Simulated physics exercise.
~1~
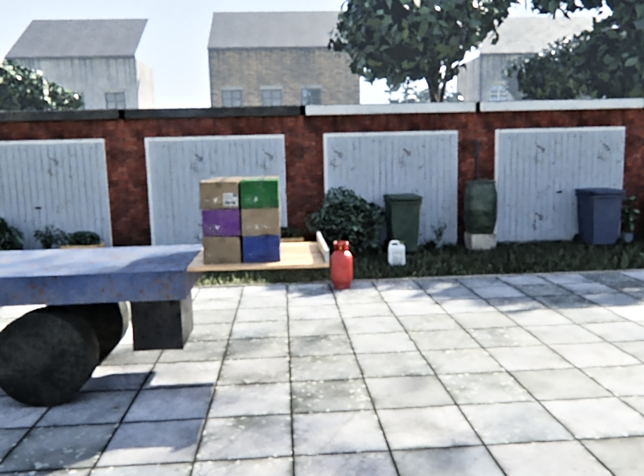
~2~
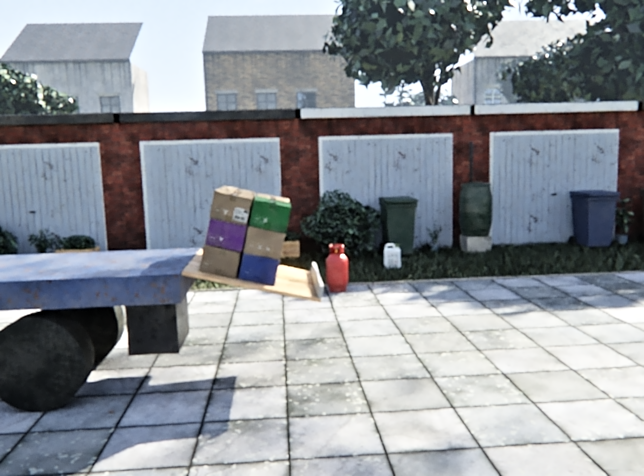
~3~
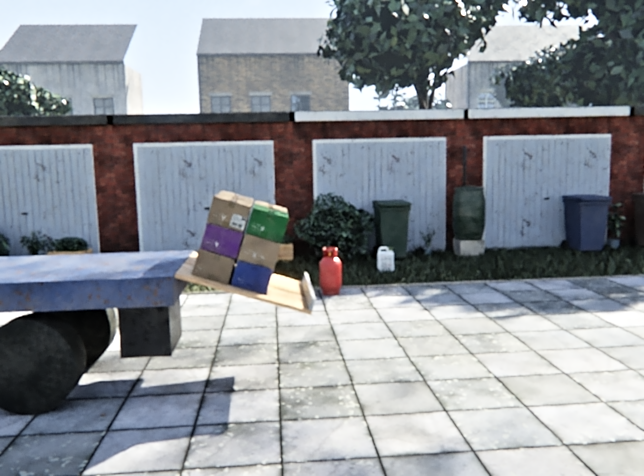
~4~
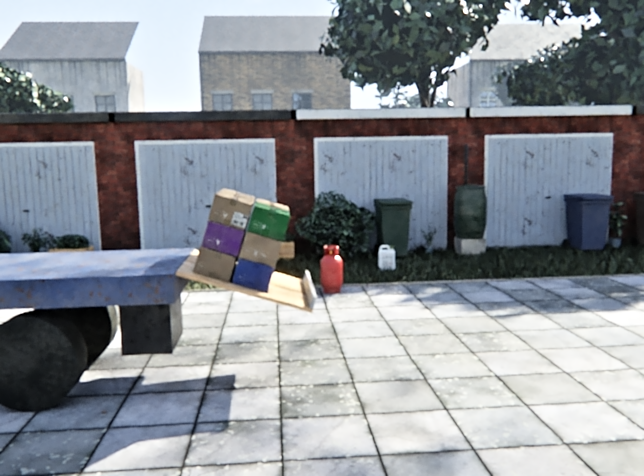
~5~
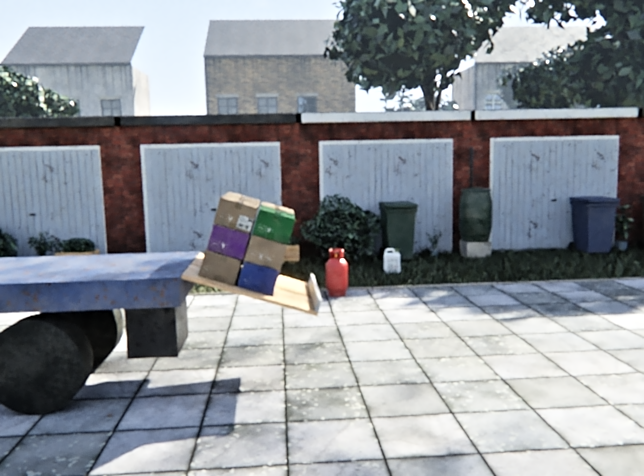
A wooden platform stacked with plain, green, purple and blue cartons, at the end of a blue-grey flat-bed, tipped down to the right and then held still at a slant, with the cartons leaning along with it and all staying aboard.
